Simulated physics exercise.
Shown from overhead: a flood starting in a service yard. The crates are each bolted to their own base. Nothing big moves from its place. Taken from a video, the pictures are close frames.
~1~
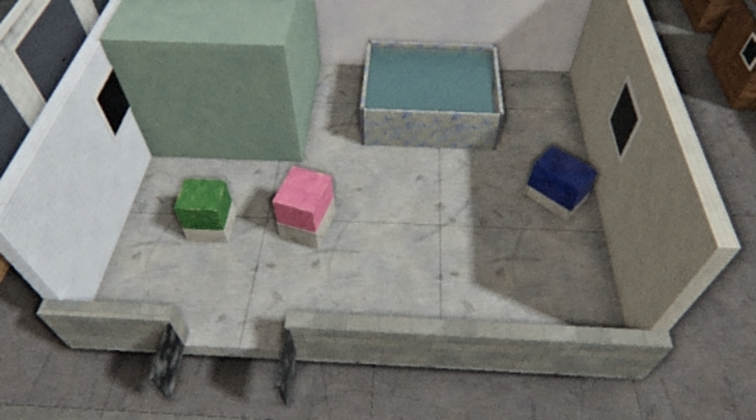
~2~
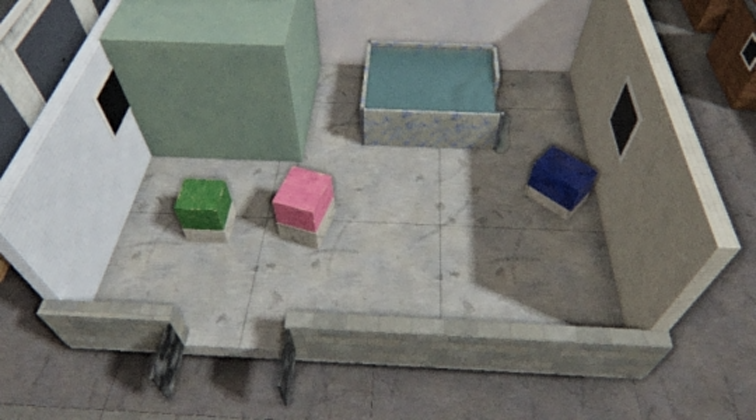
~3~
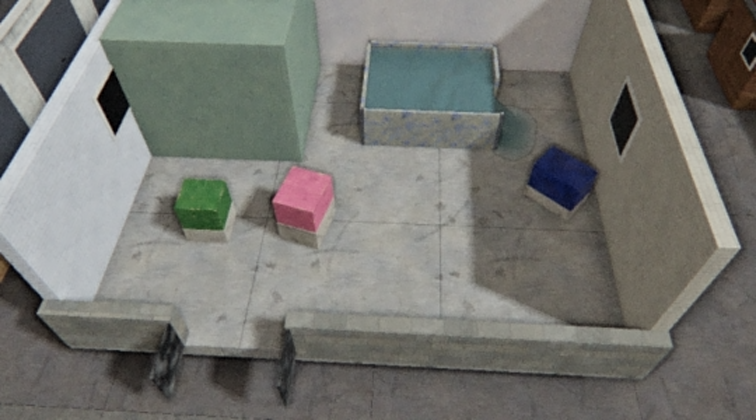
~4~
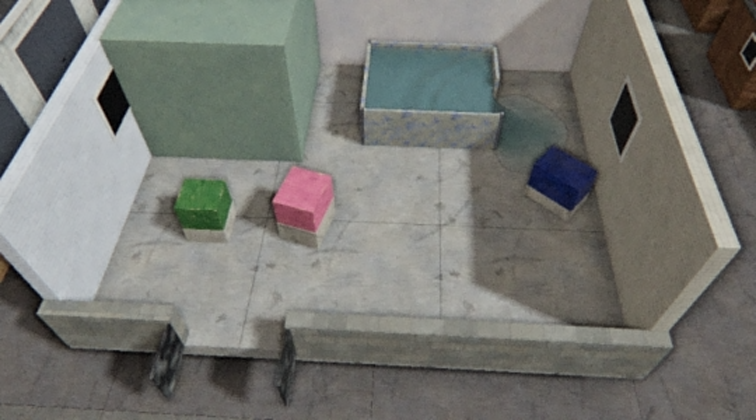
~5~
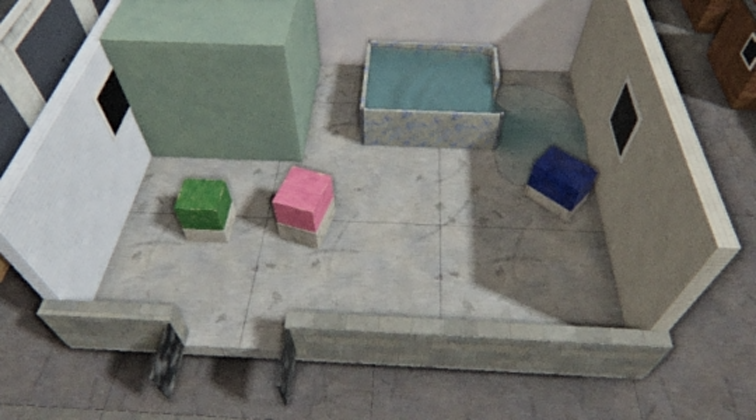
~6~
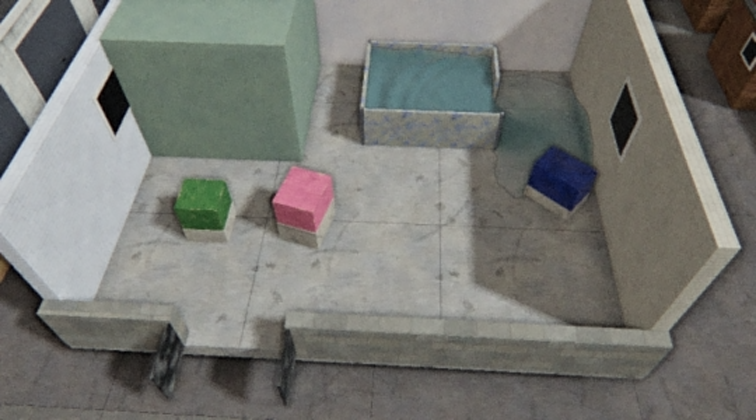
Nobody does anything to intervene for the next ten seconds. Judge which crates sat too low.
The pink crate was not too low. The blue crate was too low. The green crate was not too low.
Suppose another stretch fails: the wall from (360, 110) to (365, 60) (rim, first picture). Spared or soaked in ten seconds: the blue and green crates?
The blue crate is not reached, the green crate is not reached.
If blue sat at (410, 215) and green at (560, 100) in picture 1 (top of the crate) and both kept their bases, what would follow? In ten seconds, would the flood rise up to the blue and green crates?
I'd say blue crate is missed, while green crate is overtopped.
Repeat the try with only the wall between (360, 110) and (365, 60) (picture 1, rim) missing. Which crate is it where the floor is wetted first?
That would be the pink one.
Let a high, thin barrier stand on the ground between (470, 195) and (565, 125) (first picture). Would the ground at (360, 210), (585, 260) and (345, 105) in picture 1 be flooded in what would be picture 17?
As listed: Covered, no water, no water.
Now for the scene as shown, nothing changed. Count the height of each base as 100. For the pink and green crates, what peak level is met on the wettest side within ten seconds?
In order: 40% and 20%.
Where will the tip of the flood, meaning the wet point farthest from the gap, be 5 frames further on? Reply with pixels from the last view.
I'd put it around (606, 278).
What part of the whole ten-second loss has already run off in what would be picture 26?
Result, approximate: 0 per cent.
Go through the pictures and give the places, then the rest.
In the first picture, the open tank at (431, 79) is whole and still.
In the second picture, water pours out at (493, 120) and has run to (497, 151).
In the third picture, the front is at (531, 120), out from the gap at (493, 120).
In the fourth picture, water pours out at (493, 121) and has run to (562, 125).
In the fifth picture, the front is at (587, 157), out from the gap at (493, 121).
In the sixth picture, water pours out at (493, 121) and has run to (593, 184).
A moment on, water covers 15 % of the floor; the pink crate not reached, the blue crate water round its plinth, the green crate not reached.
Next, water covers 25 % of the floor; the pink crate not reached, the blue crate water round its plinth, the green crate not reached.
Then, water covers 45 % of the floor; the pink crate not reached, the blue crate water round its plinth, the green crate not reached.
Later, water covers 80 % of the floor; the pink crate water round its plinth, the blue crate water round its plinth, the green crate water round its plinth.
In the end, water covers 95 % of the floor; the pink crate stayed above the water, the blue crate was topped, the green crate stayed above the water.
